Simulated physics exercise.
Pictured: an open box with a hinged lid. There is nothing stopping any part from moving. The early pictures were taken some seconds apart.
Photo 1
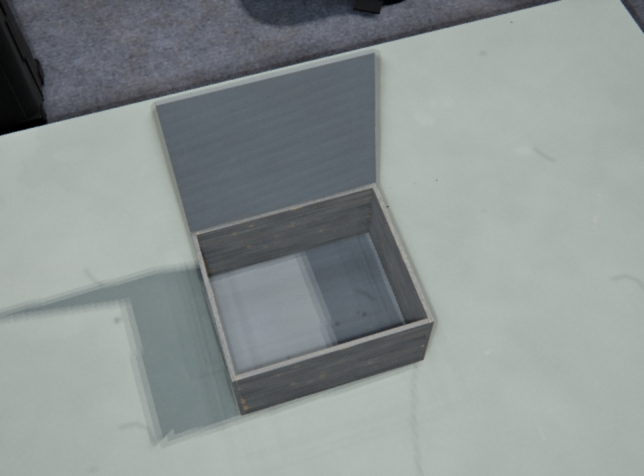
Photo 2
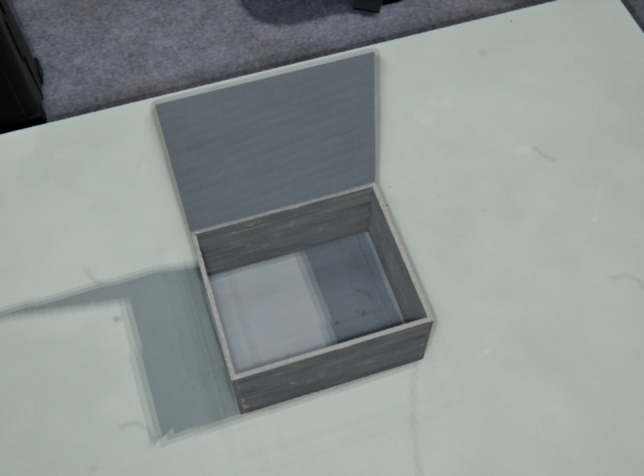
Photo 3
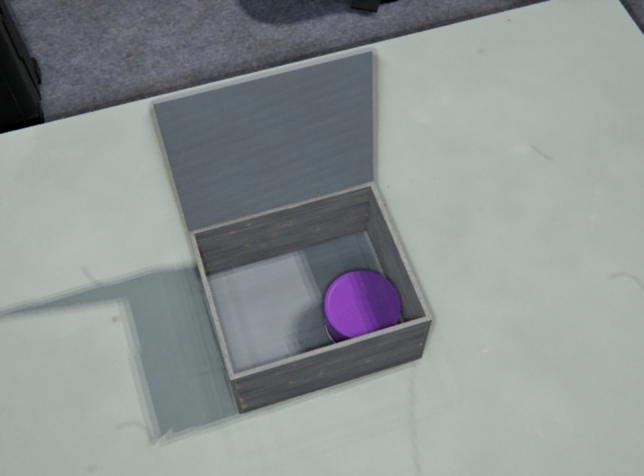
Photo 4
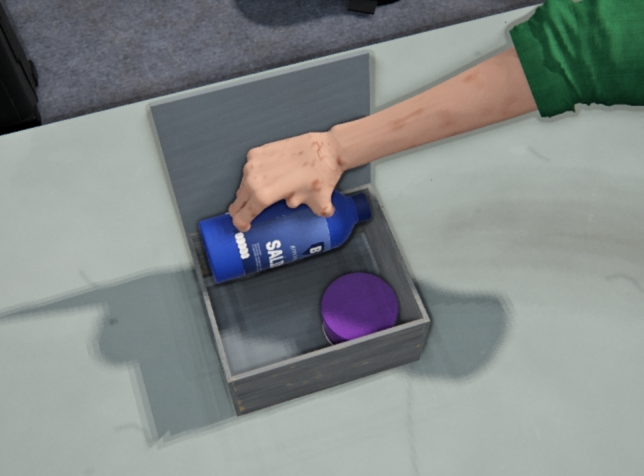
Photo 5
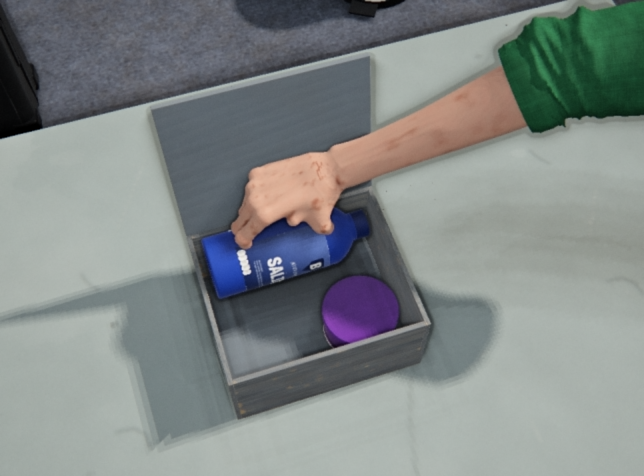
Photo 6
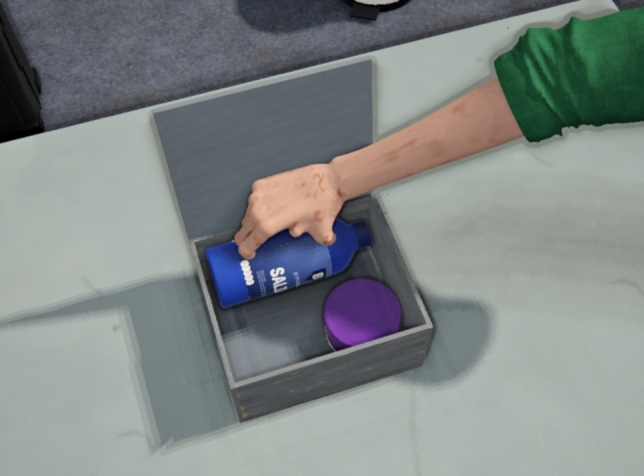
A purple tub appears in the open box, then a hand lowers a blue bottle inside.
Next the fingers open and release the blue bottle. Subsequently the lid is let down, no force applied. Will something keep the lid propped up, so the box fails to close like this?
Turns out the lid lands in place.
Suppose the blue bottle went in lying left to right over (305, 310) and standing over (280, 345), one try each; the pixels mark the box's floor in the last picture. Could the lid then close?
In the first case it comes fully down; in the second case it gets propped open.
Then, 0.90 s past the last view, lid starting down; blue bottle displaced about its own width near (293, 277).
Then, 1.50 s past the last view, lid 66° above the rim; blue bottle displaced about its own width near (293, 277).
Then, 1.90 s past the last view, lid 39° above the rim; blue bottle displaced about its own width near (293, 277).
Then, 2.20 s past the last view, lid 16° above the rim; blue bottle displaced about its own width near (293, 277).
Finally, lid shut; moved from the start, blue bottle; purple tub still in place. Final places as the last picture's camera would see them, blue bottle near (293, 277).
